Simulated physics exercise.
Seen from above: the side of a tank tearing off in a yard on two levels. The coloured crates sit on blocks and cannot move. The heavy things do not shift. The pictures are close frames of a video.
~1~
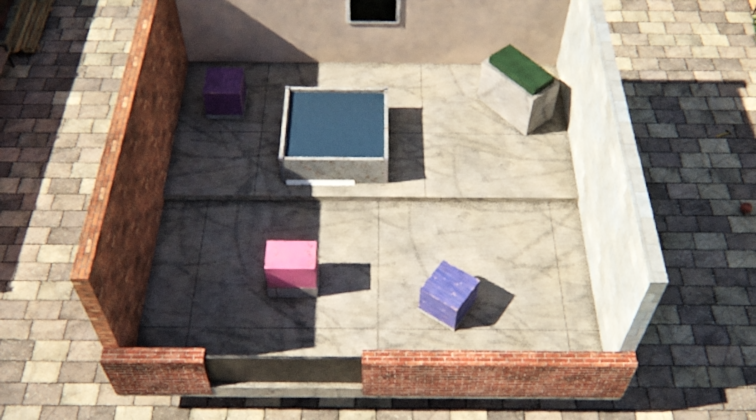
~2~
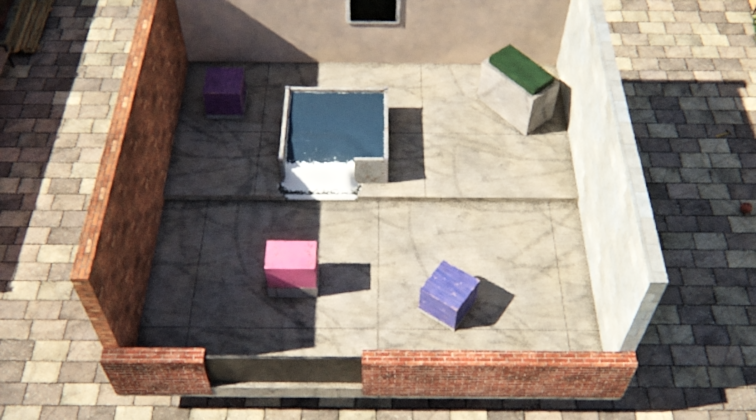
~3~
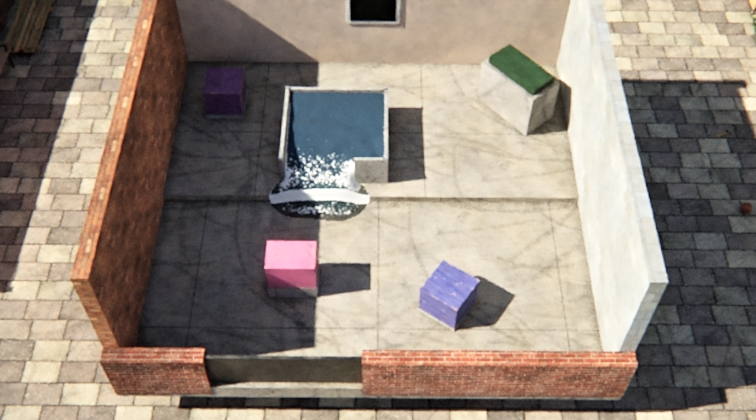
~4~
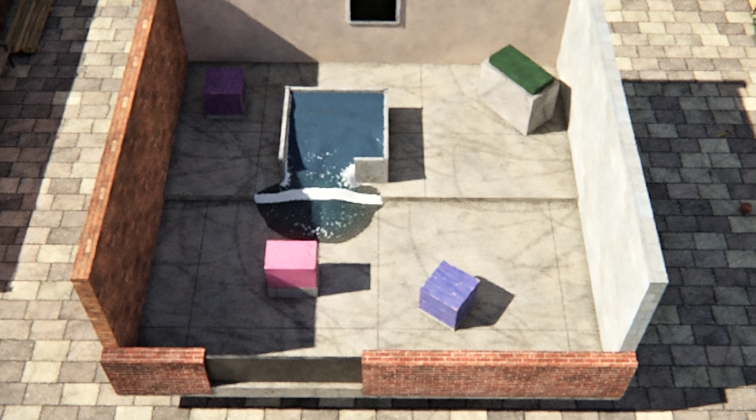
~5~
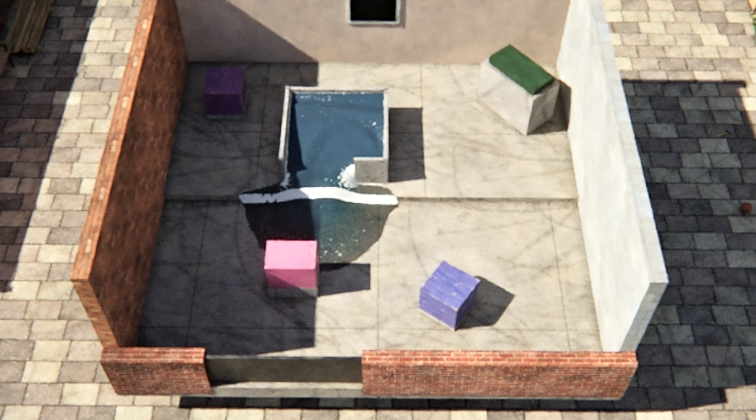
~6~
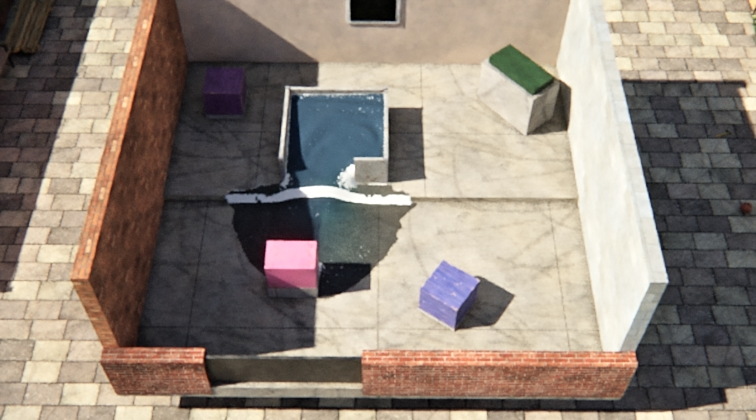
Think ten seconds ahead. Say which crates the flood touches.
The blue crate gets wet; the purple crate stays dry; the pink crate gets wet.
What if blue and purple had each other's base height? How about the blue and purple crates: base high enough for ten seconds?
The blue one is topped, the purple one is spared.
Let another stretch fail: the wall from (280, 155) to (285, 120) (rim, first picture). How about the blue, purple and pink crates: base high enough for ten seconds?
Blue crate gets wet, purple crate ends up wet, pink crate is spared.
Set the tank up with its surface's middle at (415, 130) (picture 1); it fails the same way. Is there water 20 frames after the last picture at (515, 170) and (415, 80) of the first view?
As listed: Free of water, no water.
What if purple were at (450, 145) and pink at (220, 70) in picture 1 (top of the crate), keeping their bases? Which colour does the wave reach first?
It is the blue-painted one.
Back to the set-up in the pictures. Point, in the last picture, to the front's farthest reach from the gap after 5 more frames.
Roughly at (367, 374).
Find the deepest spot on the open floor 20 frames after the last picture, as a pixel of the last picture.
I would point to (132, 372).
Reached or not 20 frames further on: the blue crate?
Then: Blue crate touched.
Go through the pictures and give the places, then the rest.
The first frame shows still water in the water tank at (335, 125).
In the second frame, water pours out at (319, 173) and has run to (356, 191).
In the third frame, the front is at (355, 212), out from the gap at (320, 174).
In the fourth frame, the front is at (337, 240), out from the gap at (320, 175).
In the fifth frame, the front is at (329, 266), out from the gap at (320, 175).
In the sixth frame, the front is at (324, 293), out from the gap at (320, 175).
A moment on, water covers 20 % of the floor; the blue crate water round its plinth, the purple crate not reached, the pink crate water round its plinth.
Next, water covers 30 % of the floor; the blue crate water round its plinth, the purple crate not reached, the pink crate water round its plinth.
Then, water covers 40 % of the floor; the blue crate water round its plinth, the purple crate not reached, the pink crate water round its plinth.
Later, water covers 50 % of the floor; the blue crate water round its plinth, the purple crate not reached, the pink crate water round its plinth.
In the end, water covers 55 % of the floor; the blue crate was topped, the purple crate stayed above the water, the pink crate was topped.
